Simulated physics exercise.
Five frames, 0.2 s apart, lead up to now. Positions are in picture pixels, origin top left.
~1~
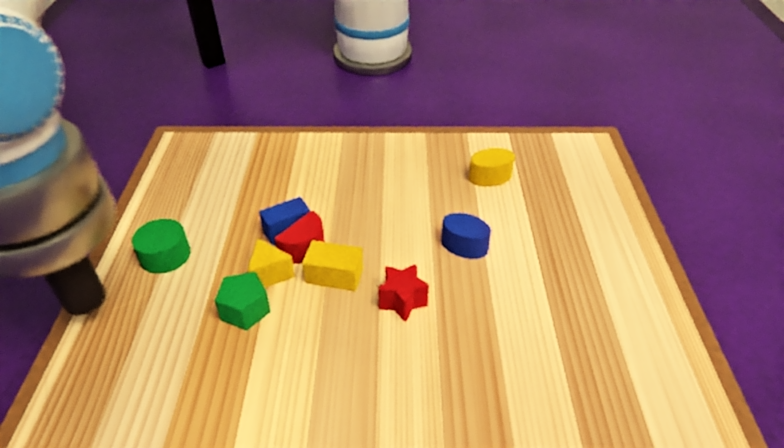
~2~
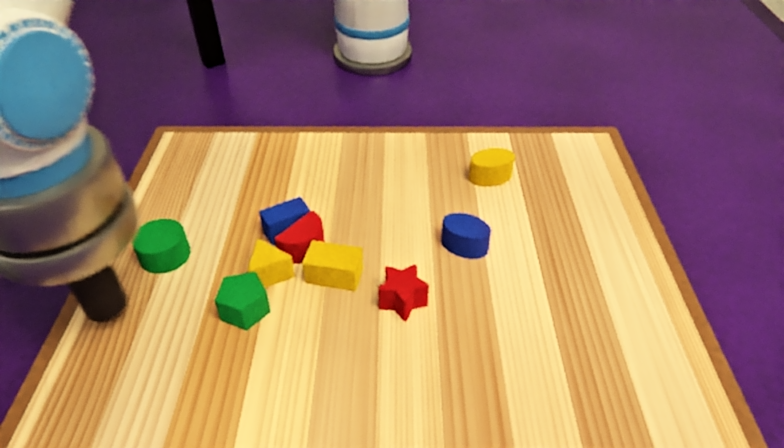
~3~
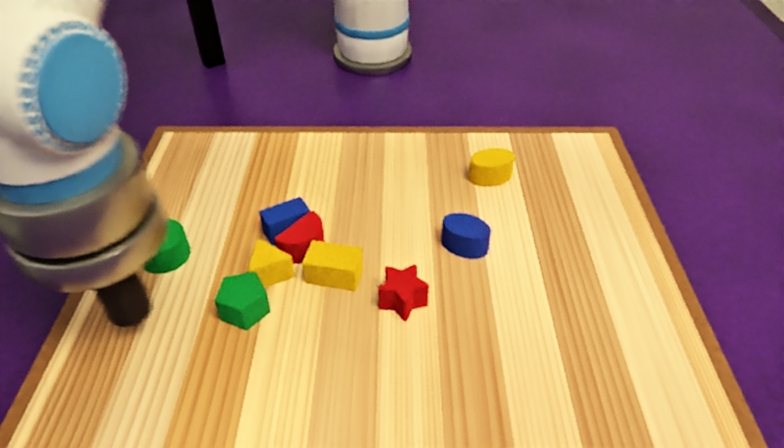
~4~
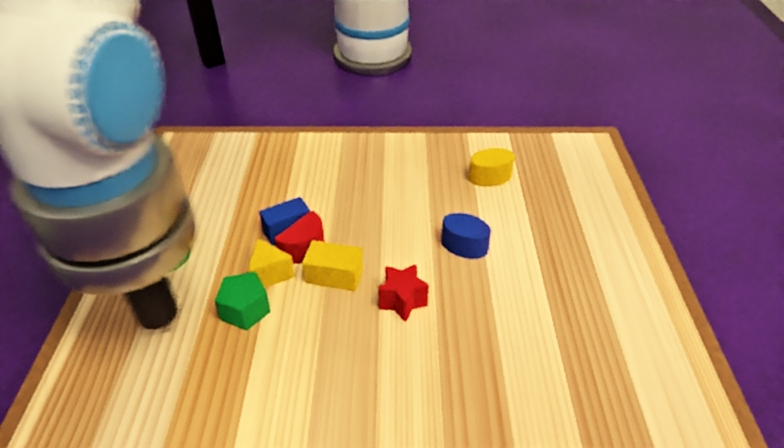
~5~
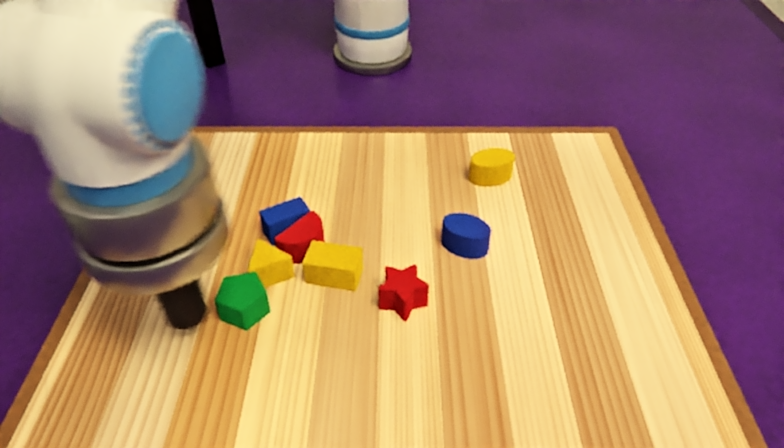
The footage shows a robotic arm with a dark tip moving steadily right along the left side of a striped wooden board, passing in front of a green cylinder and nearing a green pentagon, while the colored blocks stay still.
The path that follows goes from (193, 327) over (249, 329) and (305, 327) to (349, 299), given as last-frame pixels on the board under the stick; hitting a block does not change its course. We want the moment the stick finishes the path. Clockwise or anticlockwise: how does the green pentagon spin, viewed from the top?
Top view: Counterclockwise.
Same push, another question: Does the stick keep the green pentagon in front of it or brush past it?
At that point it is off to one side or behind.
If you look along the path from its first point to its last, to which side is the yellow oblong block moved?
It shifts leftward.
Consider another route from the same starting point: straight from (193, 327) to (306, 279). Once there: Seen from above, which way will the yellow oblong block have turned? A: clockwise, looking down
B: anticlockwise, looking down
Choice A: Clockwise, looking down.
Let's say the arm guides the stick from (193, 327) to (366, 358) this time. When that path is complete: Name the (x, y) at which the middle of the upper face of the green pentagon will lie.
It should be at (278, 284) by then.
The first path, step by step. One third of the way, stick (245, 315); green pentagon (275, 281), turned 50° anticlockwise.
Two thirds of the way, stick (304, 313); green pentagon (296, 274), turned 105° anticlockwise.
At the end, stick (348, 285); green pentagon (303, 269), turned 140° anticlockwise; yellow oblong block (336, 244), turned 20° clockwise; red star block still.
